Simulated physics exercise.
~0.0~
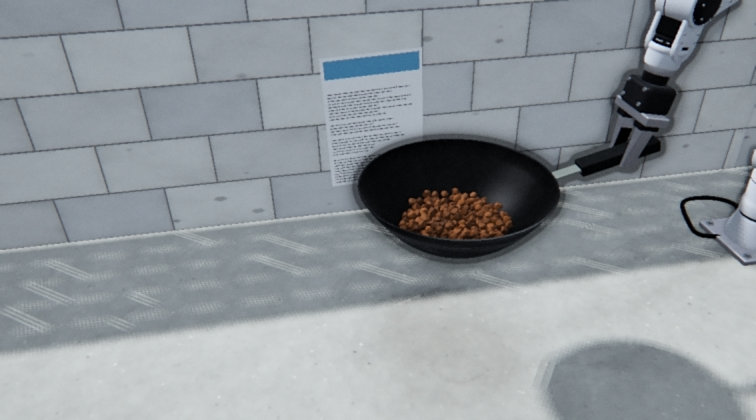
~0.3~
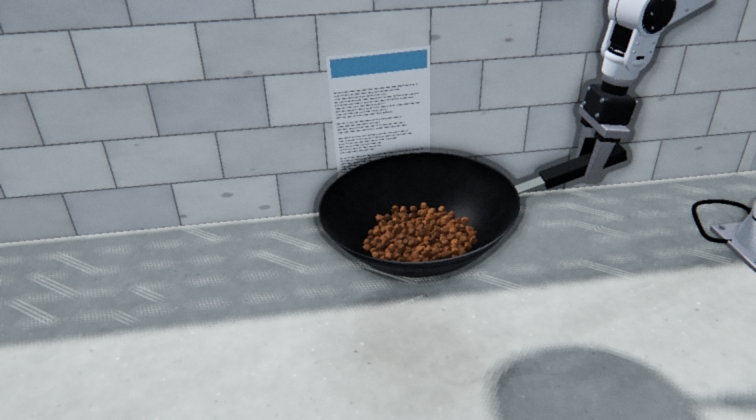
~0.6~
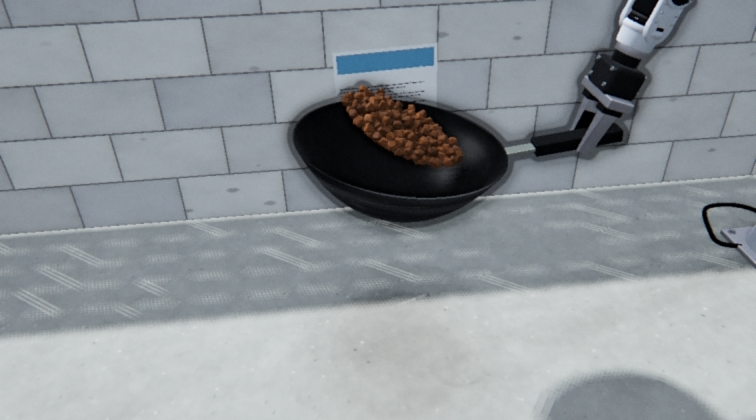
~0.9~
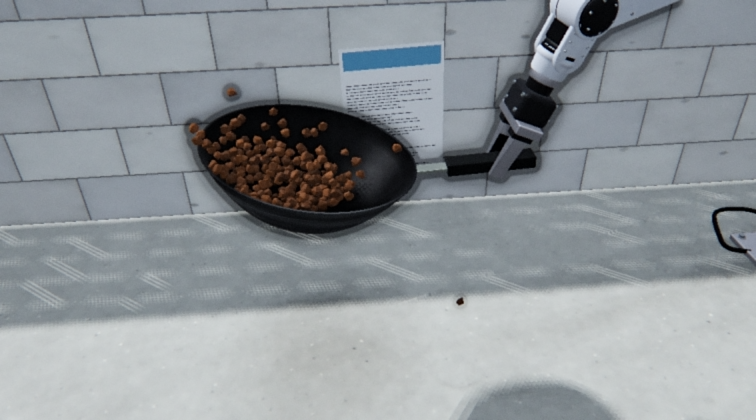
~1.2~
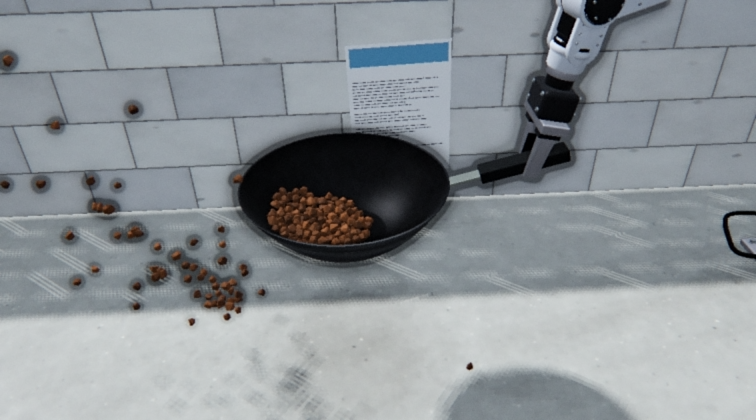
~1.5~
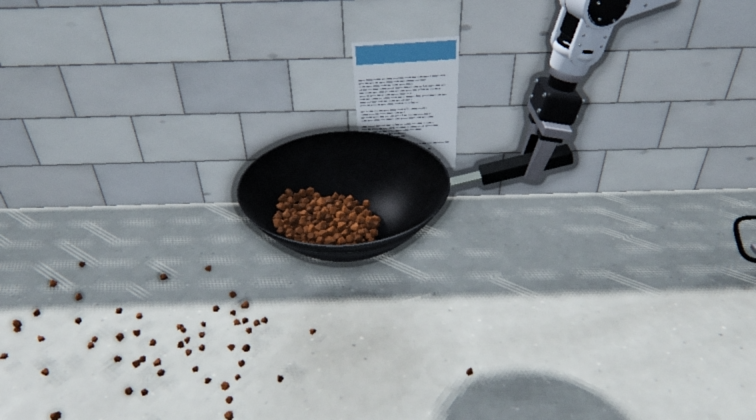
On a grey counter against a white brick wall, a robot arm tossed a black wok full of small brown pellets, sending some flying off to the left, and ended holding it upright with many still inside and the rest scattered across the counter.
